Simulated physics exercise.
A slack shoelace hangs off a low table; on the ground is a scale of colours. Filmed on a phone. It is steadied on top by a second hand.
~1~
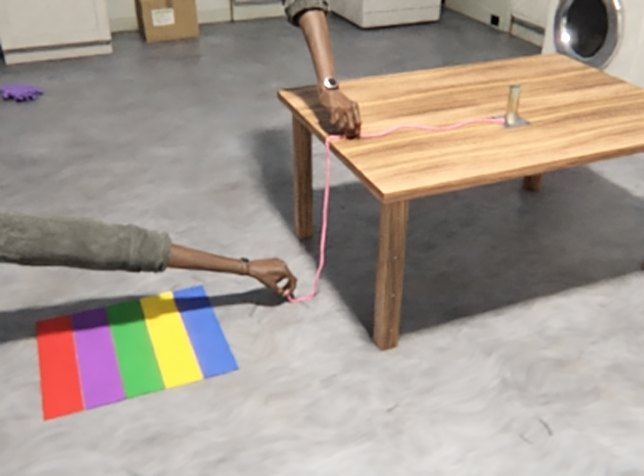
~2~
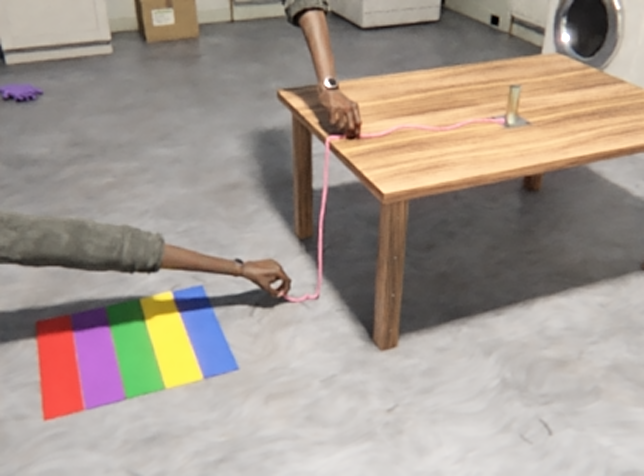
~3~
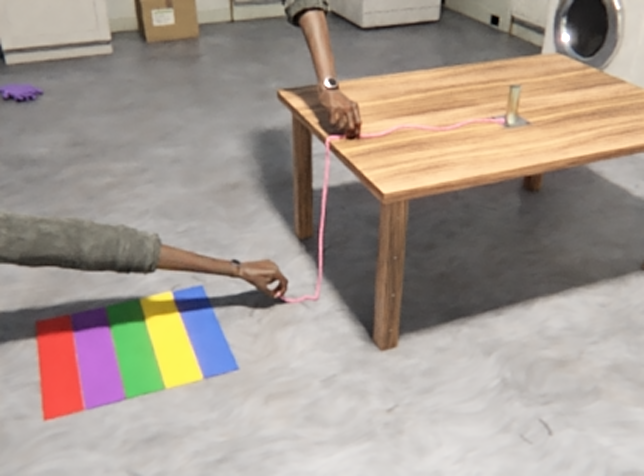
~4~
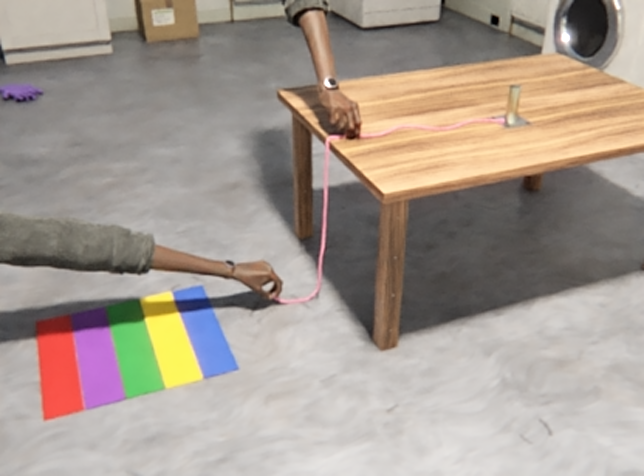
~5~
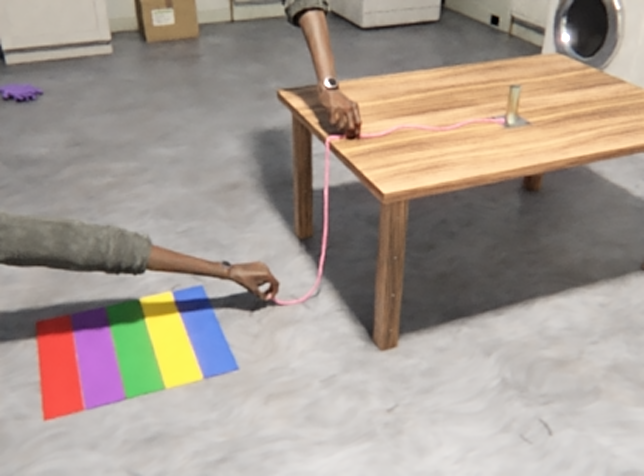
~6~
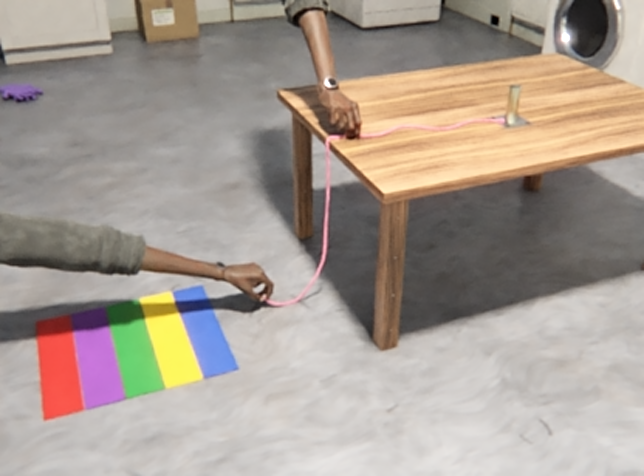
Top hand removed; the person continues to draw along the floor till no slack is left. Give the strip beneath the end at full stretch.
Yellow strip.
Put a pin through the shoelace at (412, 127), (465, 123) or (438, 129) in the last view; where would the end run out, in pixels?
Taking them in turn, I'd expect around (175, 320), (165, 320) and finally (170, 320).
A little later, end near (218, 308); short of the strips.
Next, end near (184, 316); over blue.
When it is tight, end near (164, 321); over yellow. It gets as far as the yellow strip.
